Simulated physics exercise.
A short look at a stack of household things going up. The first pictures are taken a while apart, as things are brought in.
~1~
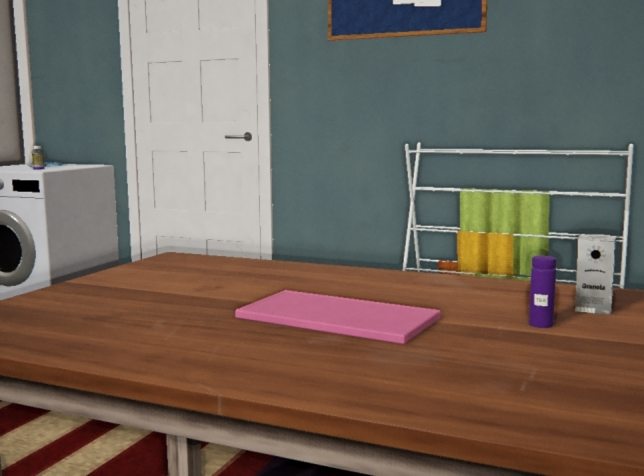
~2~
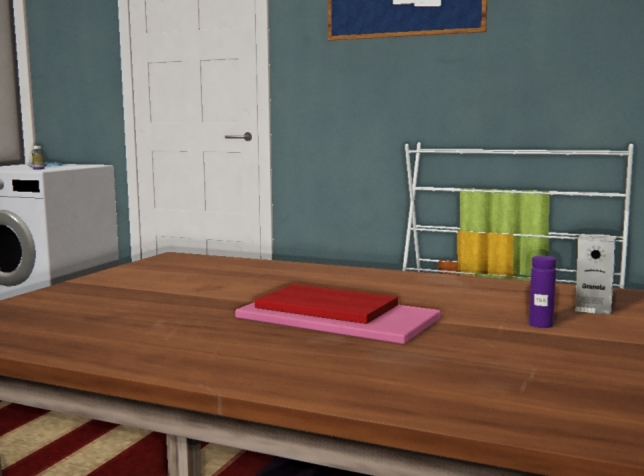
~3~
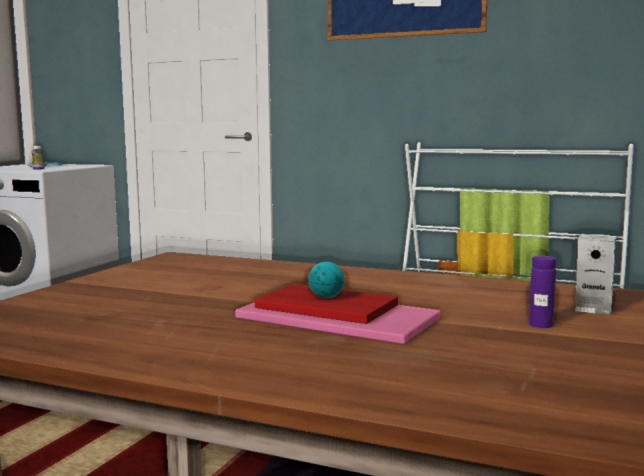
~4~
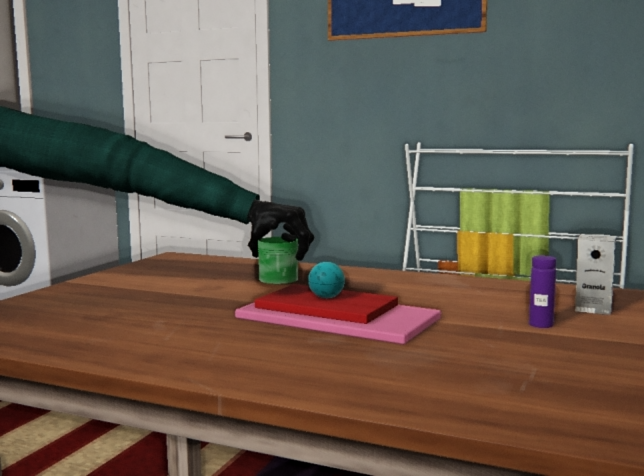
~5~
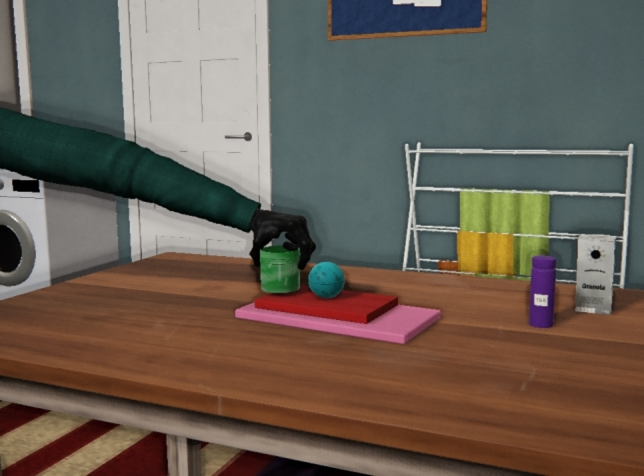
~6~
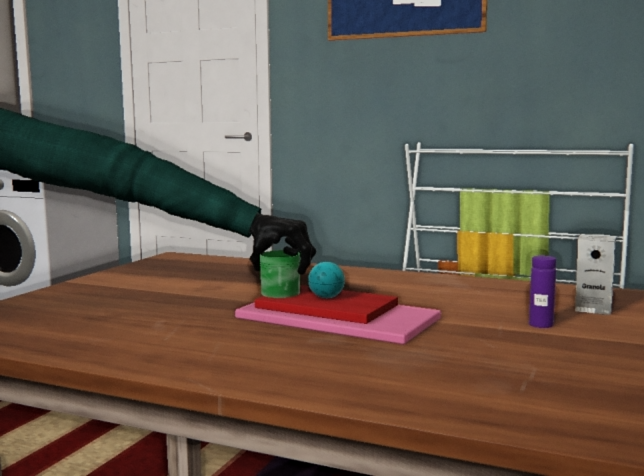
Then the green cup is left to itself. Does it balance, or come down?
Here the pile holds.
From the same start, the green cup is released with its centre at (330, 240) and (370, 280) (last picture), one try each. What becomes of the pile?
First, it gives way; second, it keeps its balance.
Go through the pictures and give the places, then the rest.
In the first picture, the last thing is not in view yet.
In the second picture, the last thing is not in view yet; white carton (595, 273).
In the third picture, the last thing is not in view yet; purple shaker (543, 292).
The fourth picture shows coming down; green cup (278, 260); turquoise ball (327, 280).
The fifth picture shows coming down; green cup (280, 269); pink tray (338, 314).
The sixth picture shows set down, still held; green cup (280, 274); red board (327, 302).
Then, 0.80 s after the last picture, nothing has stirred.
Then, 2.00 s after the last picture, green cup resting near (280, 274).
At rest, all 6 in place. Seen from the same camera at the end, green cup near (280, 274). The pile keeps its balance.
